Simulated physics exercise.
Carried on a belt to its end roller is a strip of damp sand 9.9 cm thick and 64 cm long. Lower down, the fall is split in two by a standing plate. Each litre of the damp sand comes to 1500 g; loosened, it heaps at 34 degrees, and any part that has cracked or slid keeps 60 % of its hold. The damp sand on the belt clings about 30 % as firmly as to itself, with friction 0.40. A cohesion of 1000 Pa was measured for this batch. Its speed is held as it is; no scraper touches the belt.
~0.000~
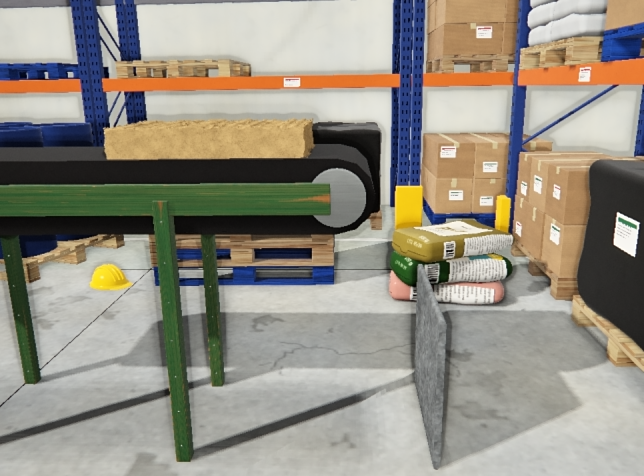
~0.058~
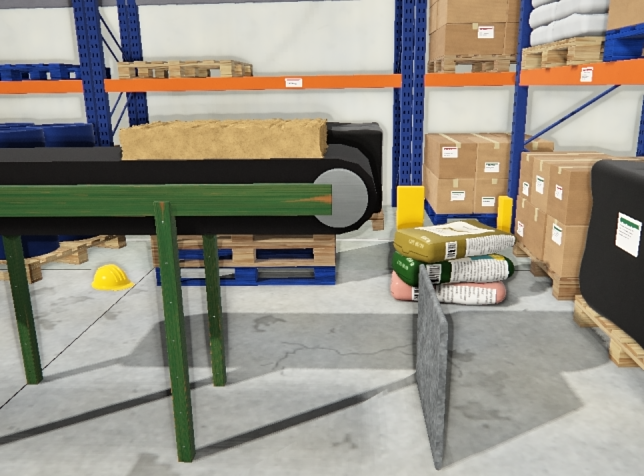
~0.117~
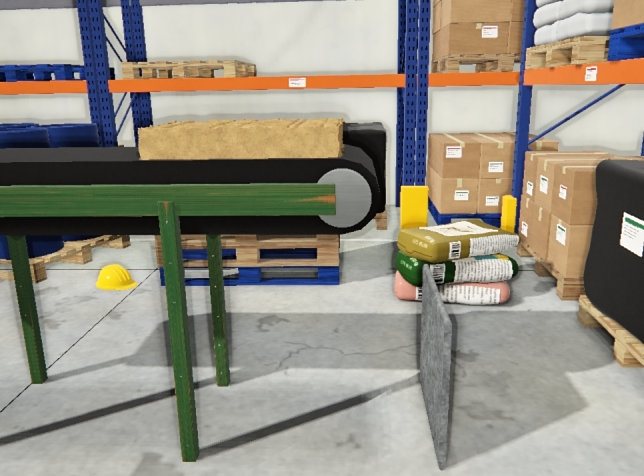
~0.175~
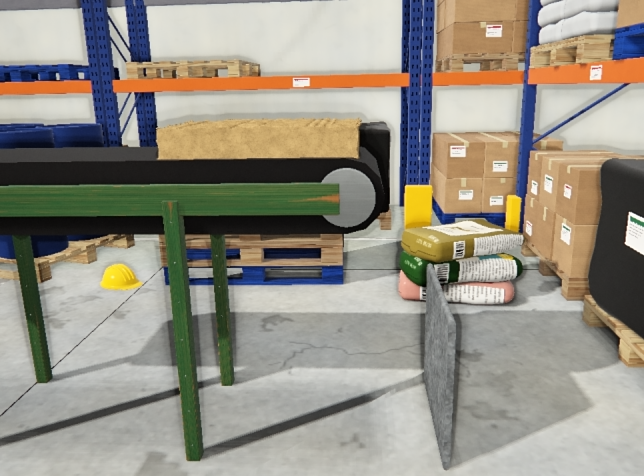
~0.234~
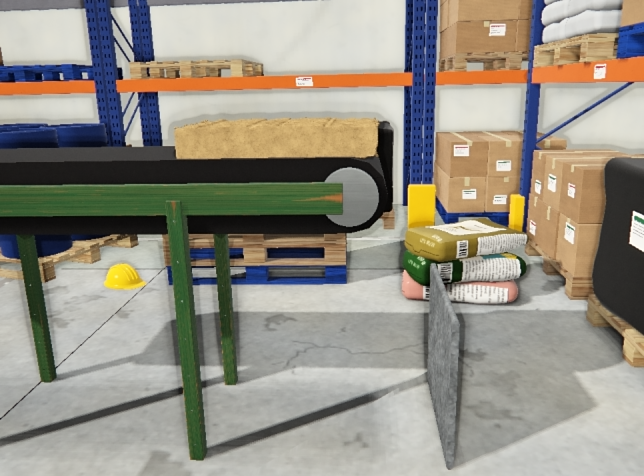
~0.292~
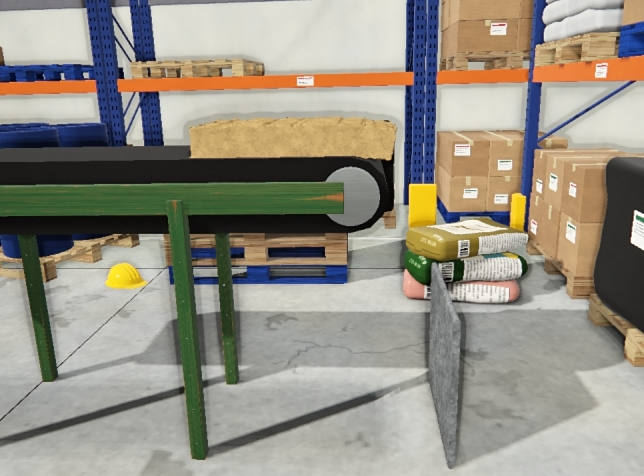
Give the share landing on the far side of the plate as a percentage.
74 %.
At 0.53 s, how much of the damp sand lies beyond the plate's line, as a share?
It comes to around 3 percent.
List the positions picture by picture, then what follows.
In the first picture, foremost bit of the damp sand at (304, 149).
In the second picture, foremost bit of the damp sand at (320, 129).
In the third picture, foremost bit of the damp sand at (339, 149).
In the fourth picture, foremost bit of the damp sand at (358, 147), 6 % of it past the top of the roller, in one piece.
In the fifth picture, foremost bit of the damp sand at (377, 132), 14 % of it past the top of the roller, in one piece.
In the sixth picture, foremost bit of the damp sand at (395, 136), 21 % of it past the top of the roller, cracking.
After 0.53 s, 3 % is beyond the plate's line.
After 0.82 s, 29 % is beyond the plate's line.
After 1.10 s, 56 % is beyond the plate's line.
After 1.38 s, 74 % is beyond the plate's line.
After 2.64 s, 74 % is beyond the plate's line.
